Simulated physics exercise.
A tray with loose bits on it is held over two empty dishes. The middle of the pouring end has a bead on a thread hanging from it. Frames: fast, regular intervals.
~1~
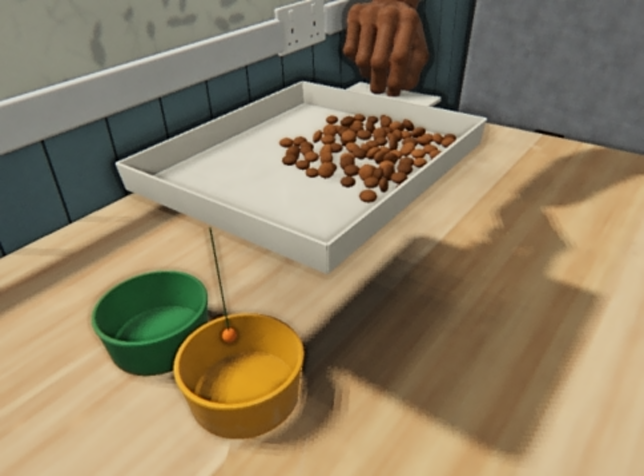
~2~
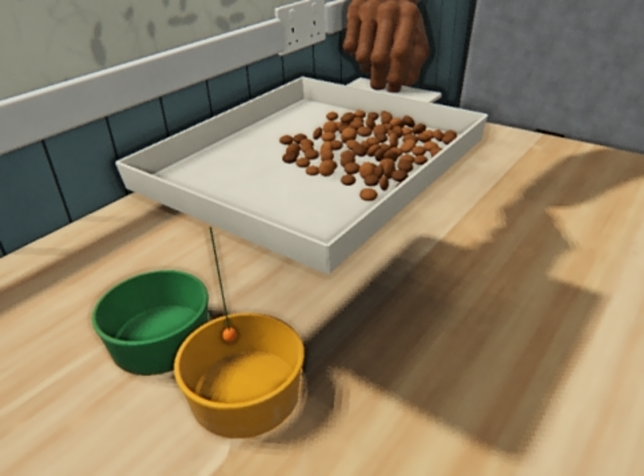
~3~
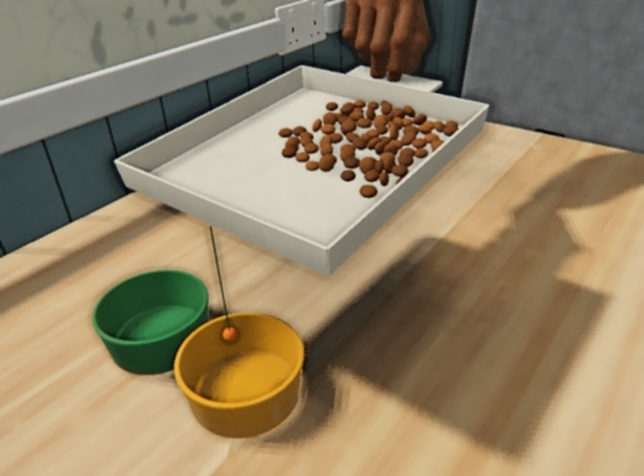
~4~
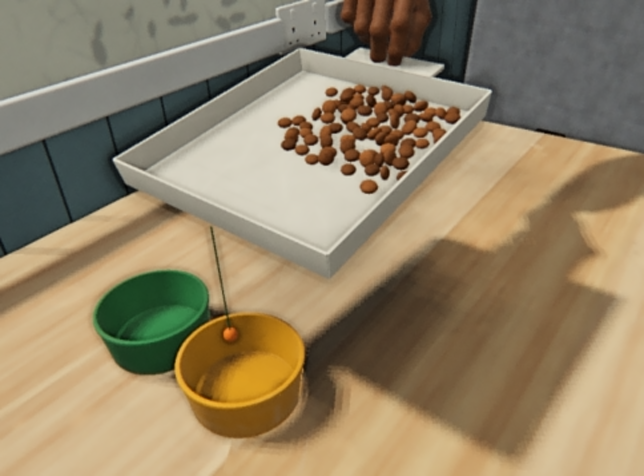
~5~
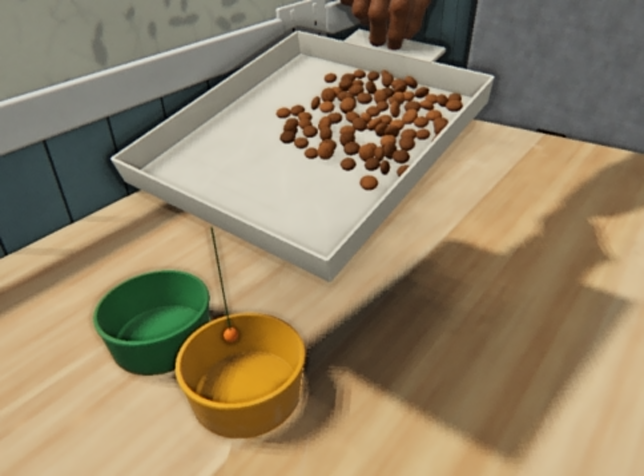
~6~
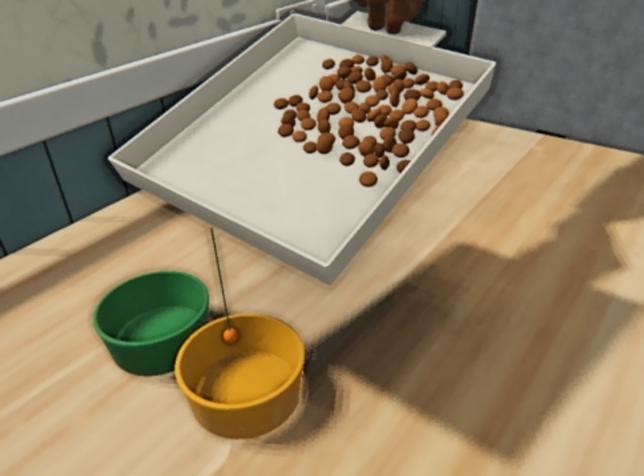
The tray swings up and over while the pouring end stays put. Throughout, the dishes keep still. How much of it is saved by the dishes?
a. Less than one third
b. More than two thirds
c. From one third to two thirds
a.
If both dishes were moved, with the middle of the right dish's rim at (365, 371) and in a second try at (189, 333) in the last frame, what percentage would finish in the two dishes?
20 %, 0 %.
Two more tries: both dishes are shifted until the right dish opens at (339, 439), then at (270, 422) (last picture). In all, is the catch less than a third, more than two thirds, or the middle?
Try one: Beyond two thirds. Try two: Beyond two thirds.
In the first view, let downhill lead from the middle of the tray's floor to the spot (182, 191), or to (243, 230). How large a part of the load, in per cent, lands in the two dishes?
Case one near 90 %; case two near 20 %.
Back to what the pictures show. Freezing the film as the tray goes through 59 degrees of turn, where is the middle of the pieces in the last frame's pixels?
I'd mark it close to (294, 221).
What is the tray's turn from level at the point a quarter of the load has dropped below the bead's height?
Angle reached: About 90°.
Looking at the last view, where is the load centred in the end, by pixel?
Roughly at pixel (291, 470).
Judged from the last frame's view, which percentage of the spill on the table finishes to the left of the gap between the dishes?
Close to 10 per cent of the spill, I think.
Shortly afterwards, tray tipped steeply; all but a few on the tray; only a few in the air.
Next, tray tipped right over; near two thirds on the tray; only a few in the right dish; near a quarter outside both; a little in the air.
Some moments later, tray tipped past a quarter turn; a little in the right dish; the bulk outside both; only a few in the air.
In the end, tray tipped past a quarter turn; a little in the right dish; none at all in the left dish; the bulk outside both.
